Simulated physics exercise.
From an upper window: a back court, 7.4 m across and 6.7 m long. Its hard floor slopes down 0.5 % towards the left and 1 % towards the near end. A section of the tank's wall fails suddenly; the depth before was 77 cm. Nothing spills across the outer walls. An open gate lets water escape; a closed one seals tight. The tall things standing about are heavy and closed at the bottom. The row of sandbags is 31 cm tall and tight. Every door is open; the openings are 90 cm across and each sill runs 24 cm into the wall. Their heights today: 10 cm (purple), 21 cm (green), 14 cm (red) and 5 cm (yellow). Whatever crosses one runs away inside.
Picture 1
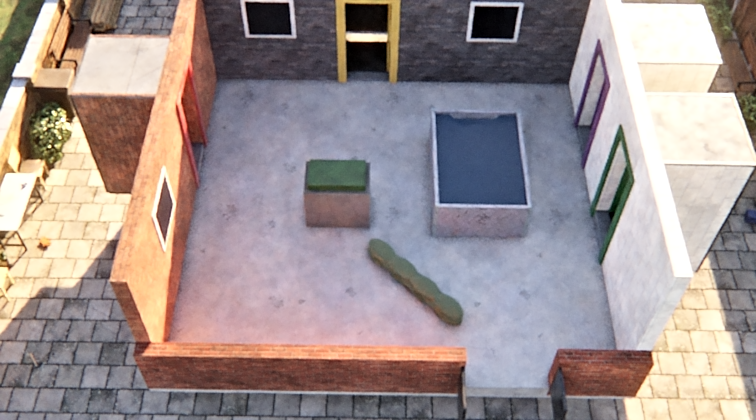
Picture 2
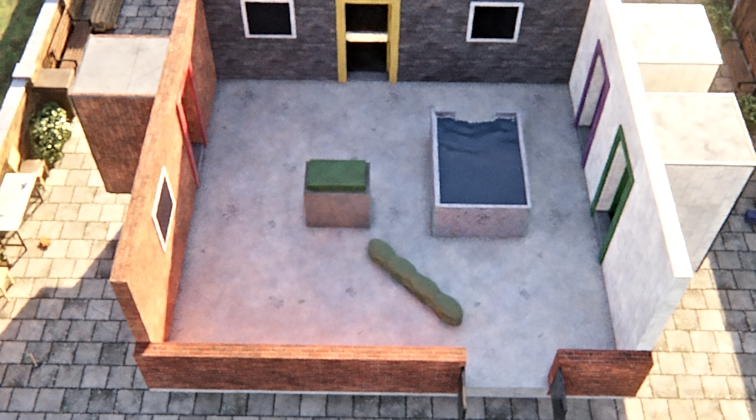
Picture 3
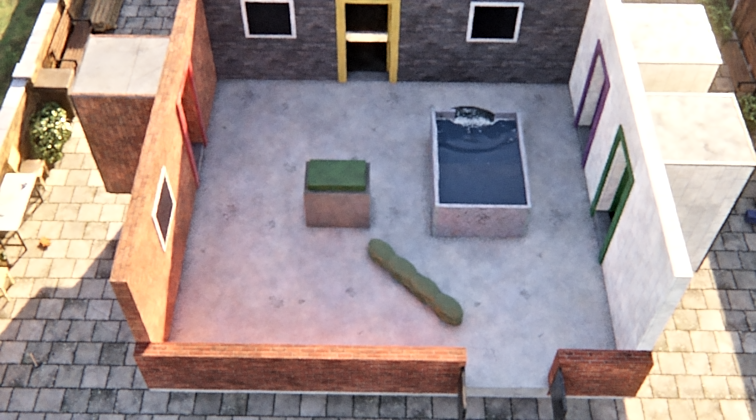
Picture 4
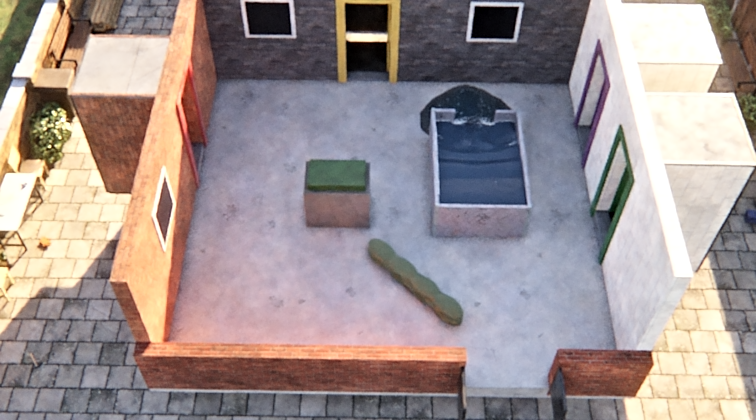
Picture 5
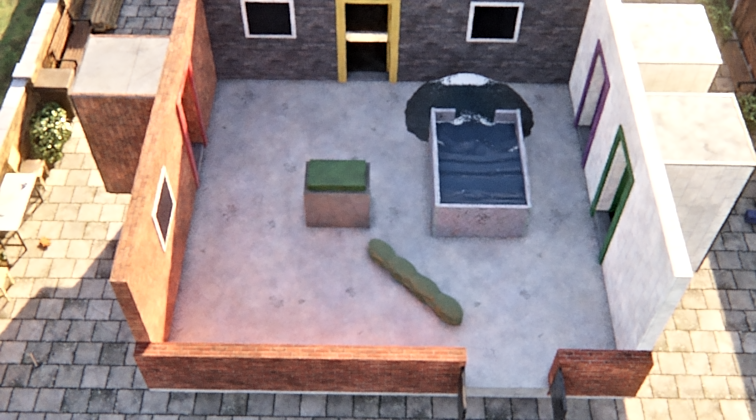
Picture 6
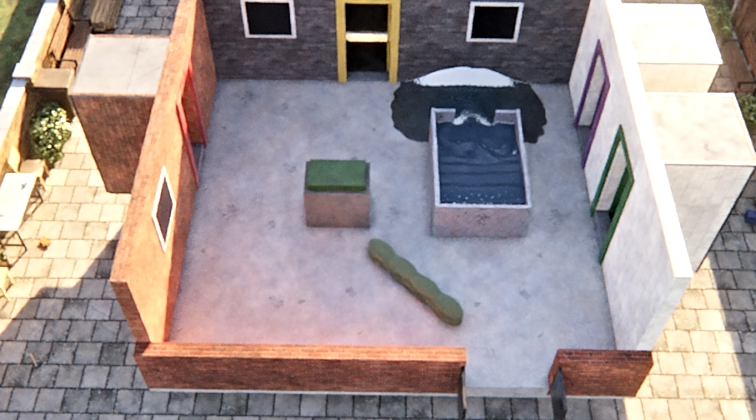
In this clip, still water fills a rectangular tank in a walled courtyard with a hedge and planter; then the surface dips at the far side, and dark water pours out through a gap, spreading across the floor behind it.
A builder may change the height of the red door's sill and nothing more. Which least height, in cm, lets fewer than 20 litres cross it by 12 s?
Close to 6.5 cm is just enough.
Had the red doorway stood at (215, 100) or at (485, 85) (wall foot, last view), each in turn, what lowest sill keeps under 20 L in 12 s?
Roughly 14.0 and 34 cm.
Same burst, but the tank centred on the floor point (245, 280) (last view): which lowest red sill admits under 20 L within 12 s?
About 14.0 cm.
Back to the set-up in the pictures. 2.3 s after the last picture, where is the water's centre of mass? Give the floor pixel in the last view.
Around (457, 148).
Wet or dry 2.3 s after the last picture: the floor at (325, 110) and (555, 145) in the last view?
In that order: Flooded, flooded.
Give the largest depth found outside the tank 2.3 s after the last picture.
About 30 cm.
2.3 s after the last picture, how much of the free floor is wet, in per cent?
About 40 per cent.
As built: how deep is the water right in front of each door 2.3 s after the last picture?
In cm: Purple 11, green 3, red 2, yellow 9.
Then, 0.7 s after the last picture water covers 15 % of the floor, deepest (40 cm) near (467, 89); it has not reached the red door.
Then, 2.3 s after the last picture water covers 40 % of the floor, deepest (30 cm) near (561, 85); it has not reached the red door.
Then, 11.3 s after the last picture water covers 90 % of the floor, deepest (10 cm) near (164, 368); 5 cm at the red door, 0 litres in over its 14 cm sill.
At the red door as built, the water peaked near 12 cm, 2.9 s after the last picture.
With a sill of 5.5 cm, 31 litres would have come in within the 12 s; with 7.5 cm, 12 litres. So under 20 litres takes about 6.5 cm.
